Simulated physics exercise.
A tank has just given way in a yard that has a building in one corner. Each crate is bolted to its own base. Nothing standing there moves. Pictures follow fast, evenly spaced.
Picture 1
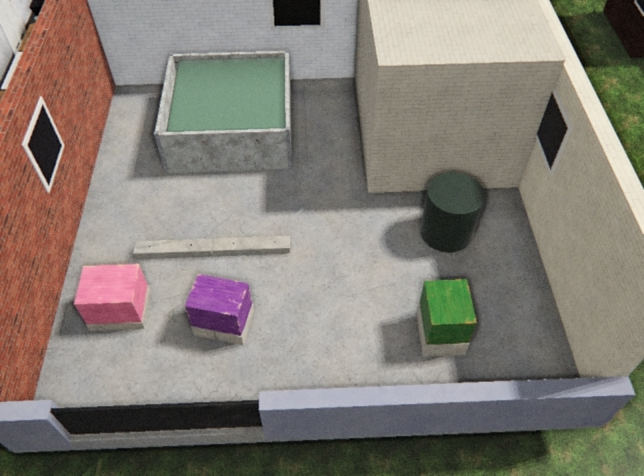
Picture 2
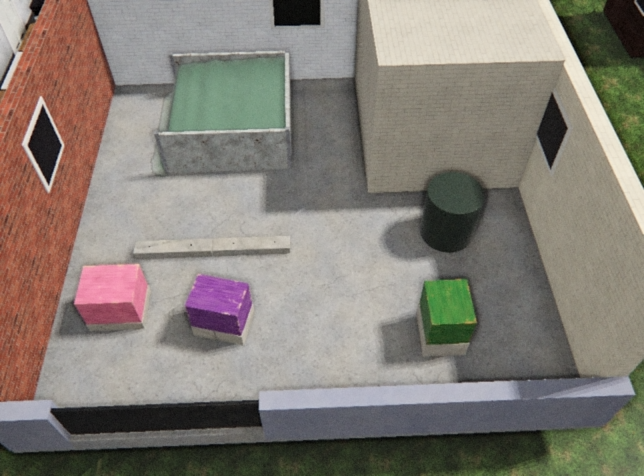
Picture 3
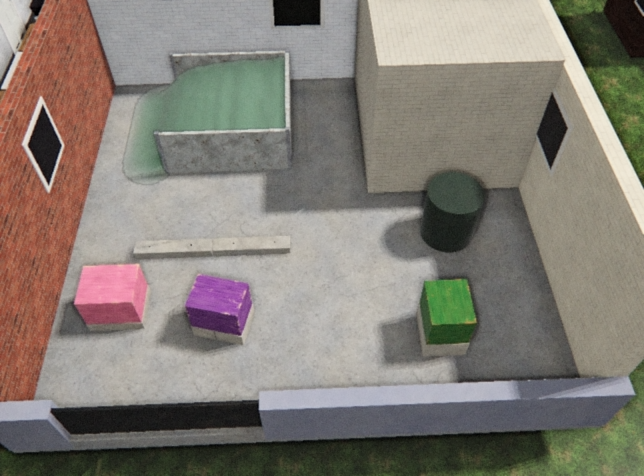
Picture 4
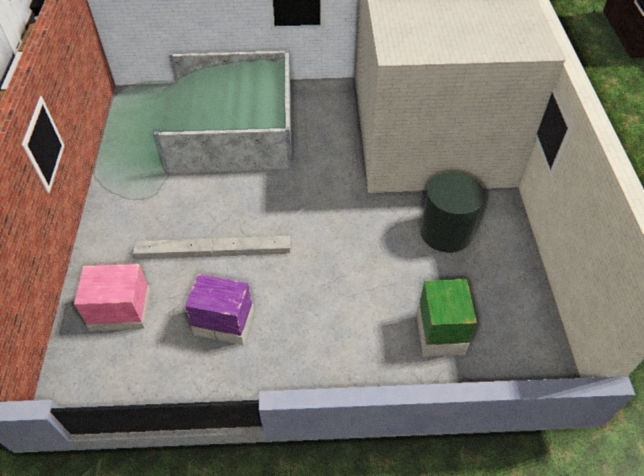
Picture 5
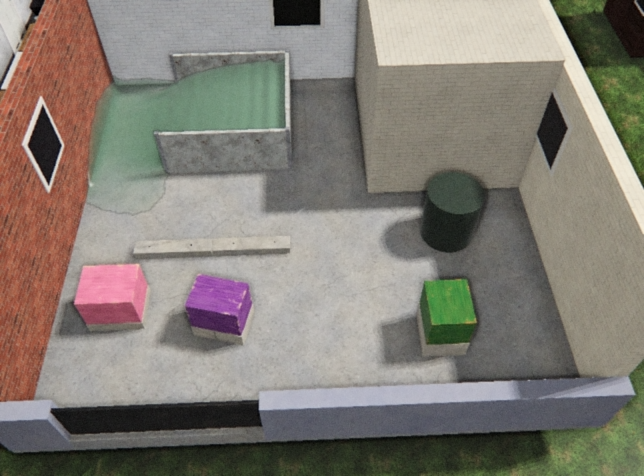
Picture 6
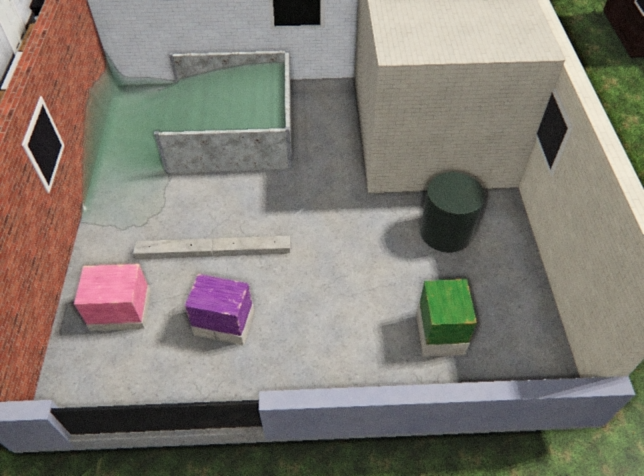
Walled yard with a corner building, green water pouring from a tank's open left side and spreading to the brick wall.
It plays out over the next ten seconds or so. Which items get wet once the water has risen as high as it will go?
The pink crate ends up wet, the green crate remains dry, the purple crate remains dry.
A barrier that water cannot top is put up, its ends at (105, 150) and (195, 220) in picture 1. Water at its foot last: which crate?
I'd say the green-painted one comes last.
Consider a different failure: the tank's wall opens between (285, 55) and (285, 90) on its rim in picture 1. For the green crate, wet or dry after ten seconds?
I'd say the green crate is untouched.
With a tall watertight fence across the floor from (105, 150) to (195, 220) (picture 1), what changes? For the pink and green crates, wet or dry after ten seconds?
The pink crate stays out of it; the green crate stays out of it.
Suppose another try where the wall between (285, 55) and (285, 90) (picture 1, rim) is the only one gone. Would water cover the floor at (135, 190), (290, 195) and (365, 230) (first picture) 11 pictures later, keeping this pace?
In turn: No water, under water, awash.
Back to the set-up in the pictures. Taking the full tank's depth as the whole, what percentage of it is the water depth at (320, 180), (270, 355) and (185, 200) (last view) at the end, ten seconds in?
Readings in order: Around 12, 12 and 4 %.
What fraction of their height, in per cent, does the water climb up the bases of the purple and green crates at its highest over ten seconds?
Close to 50 per cent, and close to 70 per cent, in that order.
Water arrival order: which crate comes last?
That would be the crate marked green.
A moment on, water covers 15 % of the floor; the pink crate water round its plinth, the green crate not reached, the purple crate not reached.
Next, water covers 30 % of the floor; the pink crate water round its plinth, the green crate not reached, the purple crate water round its plinth.
Then, water covers 60 % of the floor; the pink crate water round its plinth, the green crate not reached, the purple crate water round its plinth.
Later, water covers 95 % of the floor; the pink crate water round its plinth, the green crate water round its plinth, the purple crate water round its plinth.
In the end, water covers 100 % of the floor; the pink crate was topped, the green crate stayed above the water, the purple crate stayed above the water.
